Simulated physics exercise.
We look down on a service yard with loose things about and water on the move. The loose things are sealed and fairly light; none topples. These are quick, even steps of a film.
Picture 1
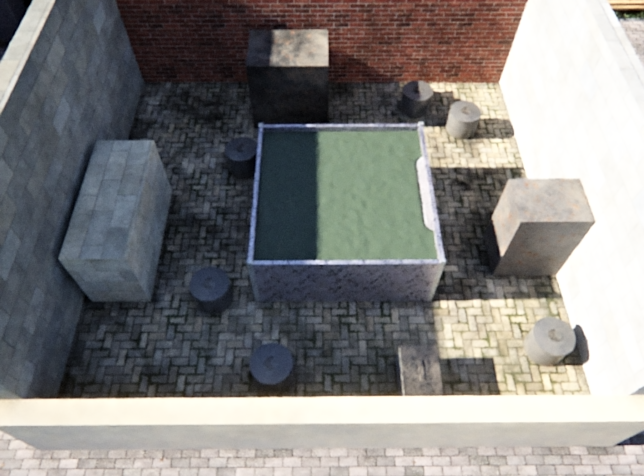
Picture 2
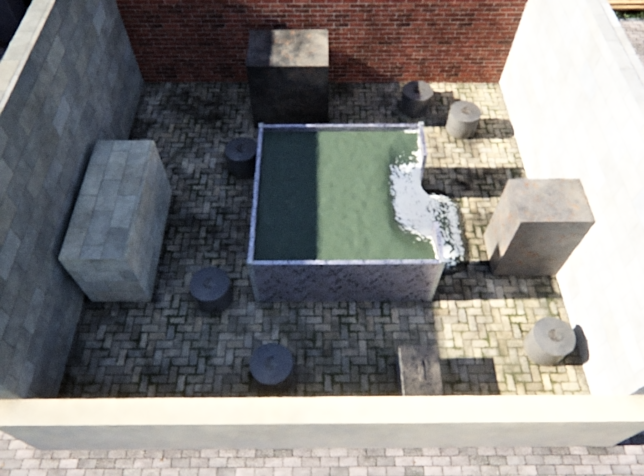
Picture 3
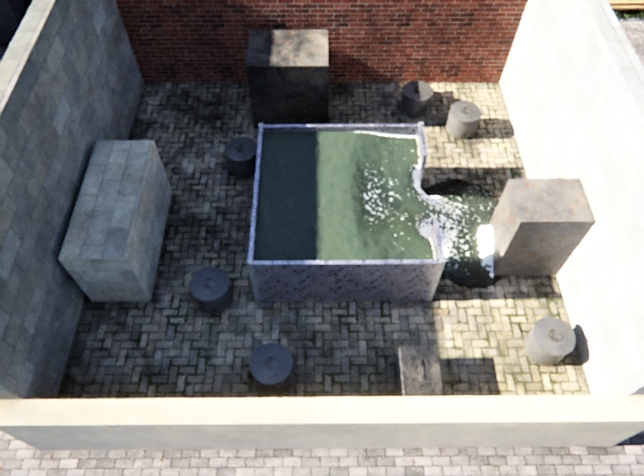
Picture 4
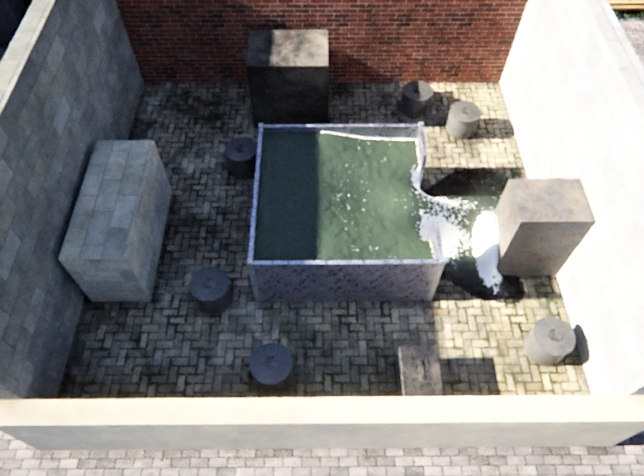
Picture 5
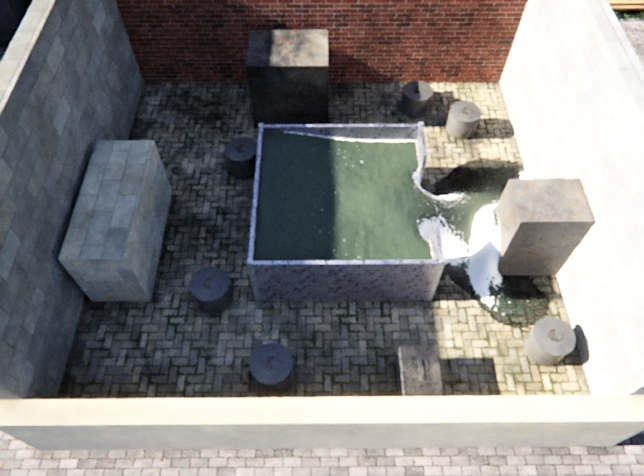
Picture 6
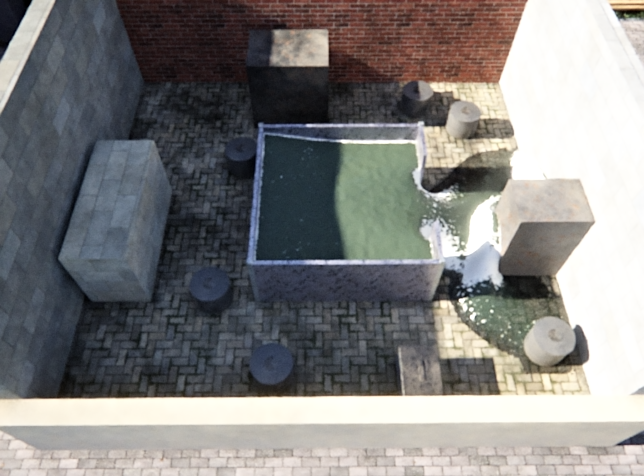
Green water pouring through a gap in a raised tank's right side, foaming against a stone block and spreading across the paving.
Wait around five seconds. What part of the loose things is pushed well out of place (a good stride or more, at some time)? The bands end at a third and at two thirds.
It is two thirds or more.
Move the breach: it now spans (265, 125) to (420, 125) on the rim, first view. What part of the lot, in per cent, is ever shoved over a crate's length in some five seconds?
About 70 per cent.
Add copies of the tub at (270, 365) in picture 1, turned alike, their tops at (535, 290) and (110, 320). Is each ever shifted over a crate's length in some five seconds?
As listed: Shifted that much, less than that.
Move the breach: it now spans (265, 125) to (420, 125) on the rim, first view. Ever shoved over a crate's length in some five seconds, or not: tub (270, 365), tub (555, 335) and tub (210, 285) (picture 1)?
One after the other: Short of that, under that, moved that far.
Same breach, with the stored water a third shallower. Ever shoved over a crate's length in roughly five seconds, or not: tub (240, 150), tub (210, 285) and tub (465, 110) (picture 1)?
One after the other: No, less than that, moved that far.
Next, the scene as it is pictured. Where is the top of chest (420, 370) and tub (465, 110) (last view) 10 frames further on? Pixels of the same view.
At about (328, 363) and (412, 111).
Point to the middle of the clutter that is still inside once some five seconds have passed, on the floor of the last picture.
At about (278, 242).
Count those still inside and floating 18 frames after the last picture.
I count 4.
A moment on, 0 of 7 are well off their spots; 0 afloat.
Next, 2 of 7 are well off their spots; 1 afloat.
Later, 4 of 7 are well off their spots; 4 afloat.
In the end, 4 of 7 are well off their spots, and 6 have been at some point; 4 afloat.
